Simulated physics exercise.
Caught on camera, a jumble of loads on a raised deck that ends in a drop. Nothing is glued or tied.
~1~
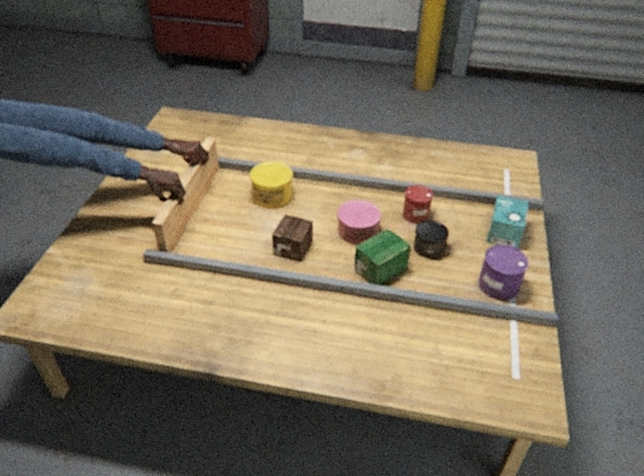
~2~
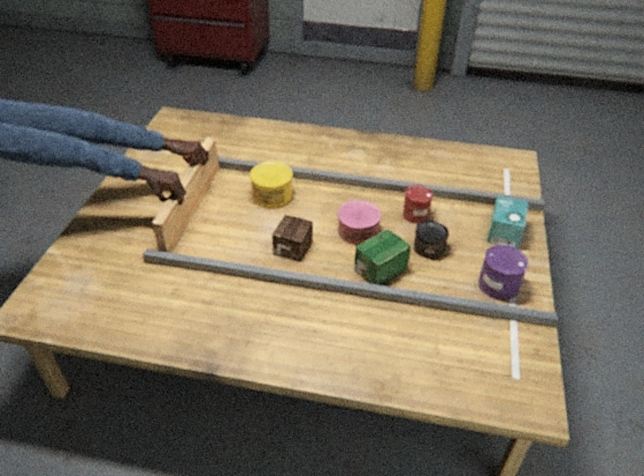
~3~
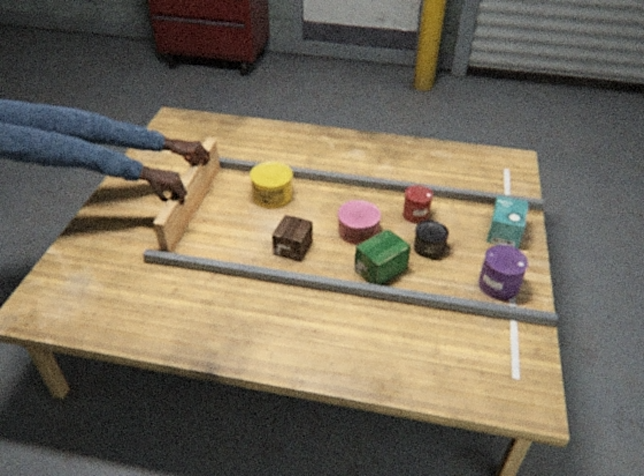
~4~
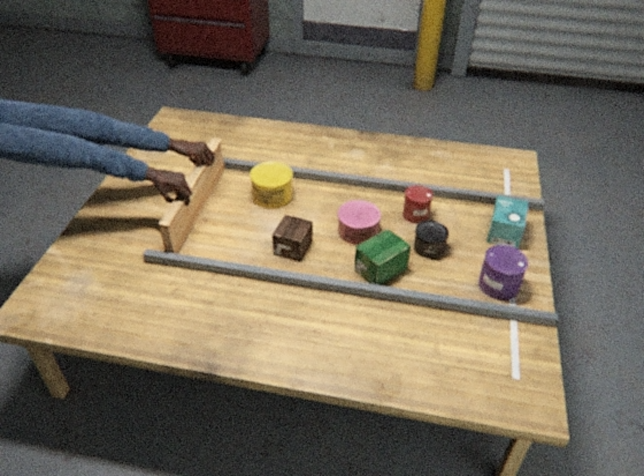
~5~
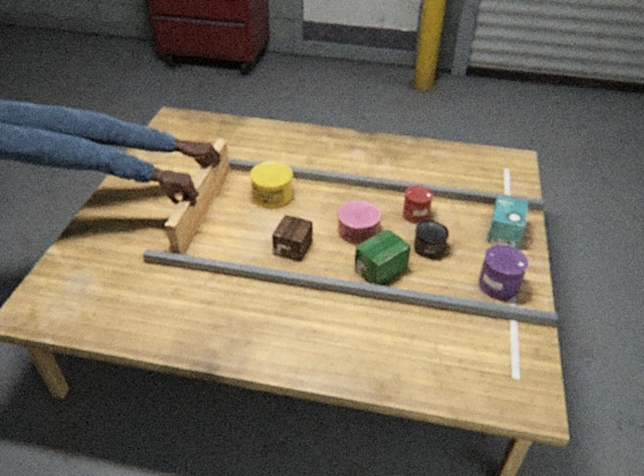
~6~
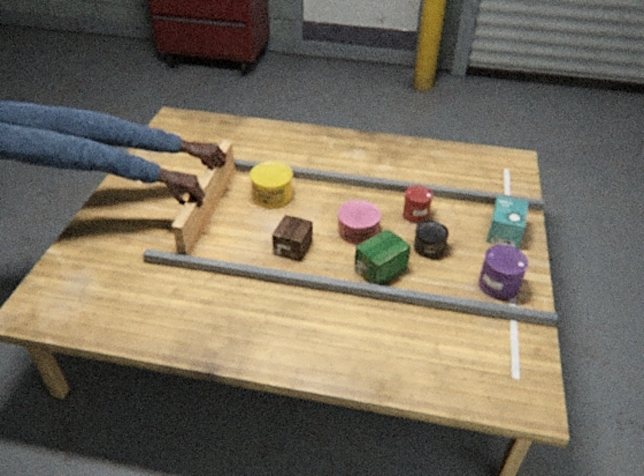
Two hands held a wooden plank upright between gray rails on a table and slid it slightly to the right, while the colorful canisters and boxes ahead of it stayed still.
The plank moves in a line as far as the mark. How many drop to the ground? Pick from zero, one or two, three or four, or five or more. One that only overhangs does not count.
In the end the number that fall off is five or more.
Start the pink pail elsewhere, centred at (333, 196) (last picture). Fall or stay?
From there it goes over.
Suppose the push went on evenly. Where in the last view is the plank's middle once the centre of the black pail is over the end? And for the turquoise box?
Near (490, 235) and (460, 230).
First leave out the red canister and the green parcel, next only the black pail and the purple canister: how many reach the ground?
The counts: 3 and 3.
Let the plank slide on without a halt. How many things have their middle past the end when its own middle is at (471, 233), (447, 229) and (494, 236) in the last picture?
Place by place, 2, 0 and 4.
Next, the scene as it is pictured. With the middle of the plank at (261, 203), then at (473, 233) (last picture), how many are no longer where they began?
1 and 8.
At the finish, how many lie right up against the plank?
That makes 3.
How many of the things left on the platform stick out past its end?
Overhanging: 2.
Soon after, none off yet; turquoise box at rest near (507, 222); purple canister at rest near (503, 272); black pail at rest near (431, 240).
In the end, the number that fall off is five or more; gone, green parcel, red canister, black pail, purple canister and turquoise box.
